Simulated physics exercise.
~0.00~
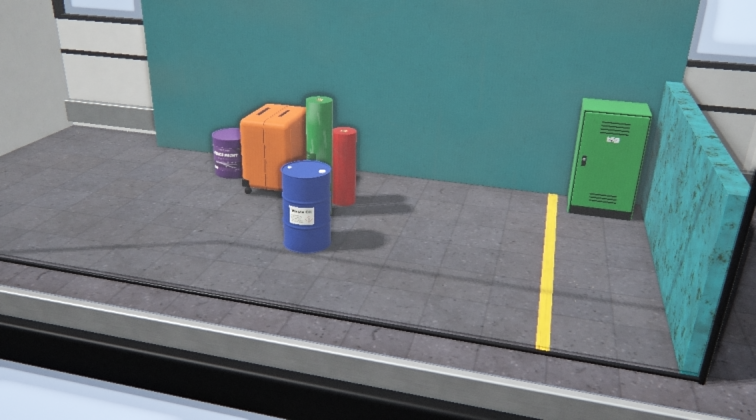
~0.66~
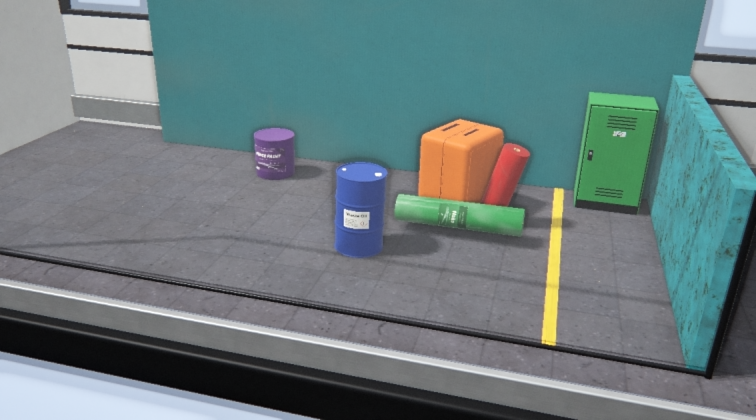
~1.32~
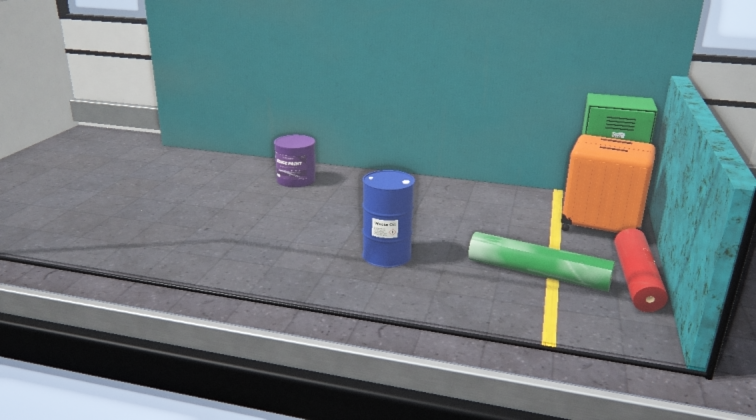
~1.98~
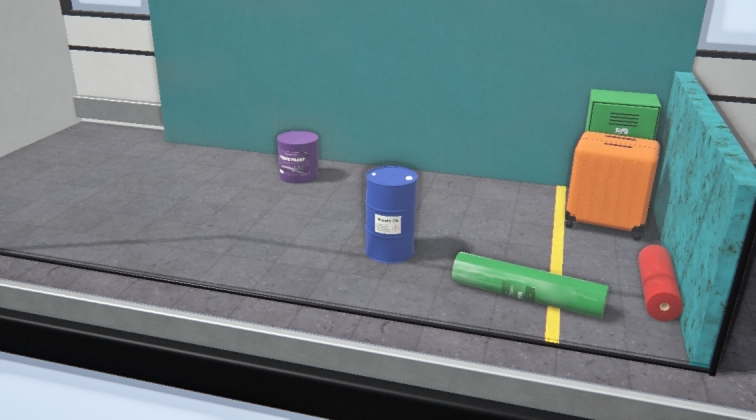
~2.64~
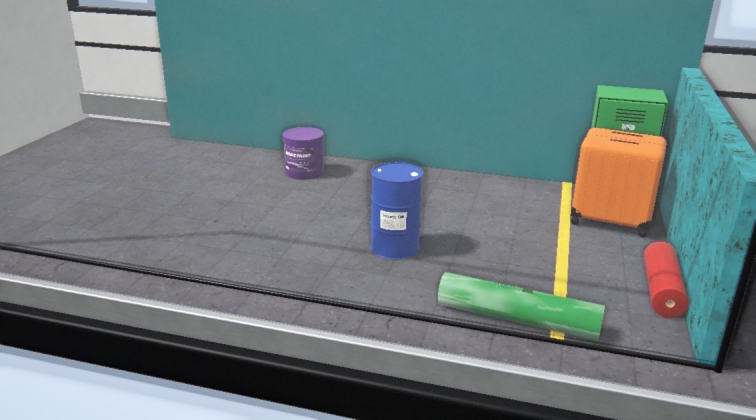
To begin with, an orange wheeled case, a green roll, a red roll and a blue drum stand grouped on a grey tiled floor, with a purple bucket behind them at the left. The whole group then shifts right, the green roll toppling onto its side while the red one leans over beside the case. The case travels on across the yellow line to stop in front of the green locker, and the red roll falls flat near the end wall. The drum and bucket slide a shorter way and stay upright, short of the line. Finally, the green roll rolls toward the front edge, coming to lie with its right end over the line but its middle still short of it.
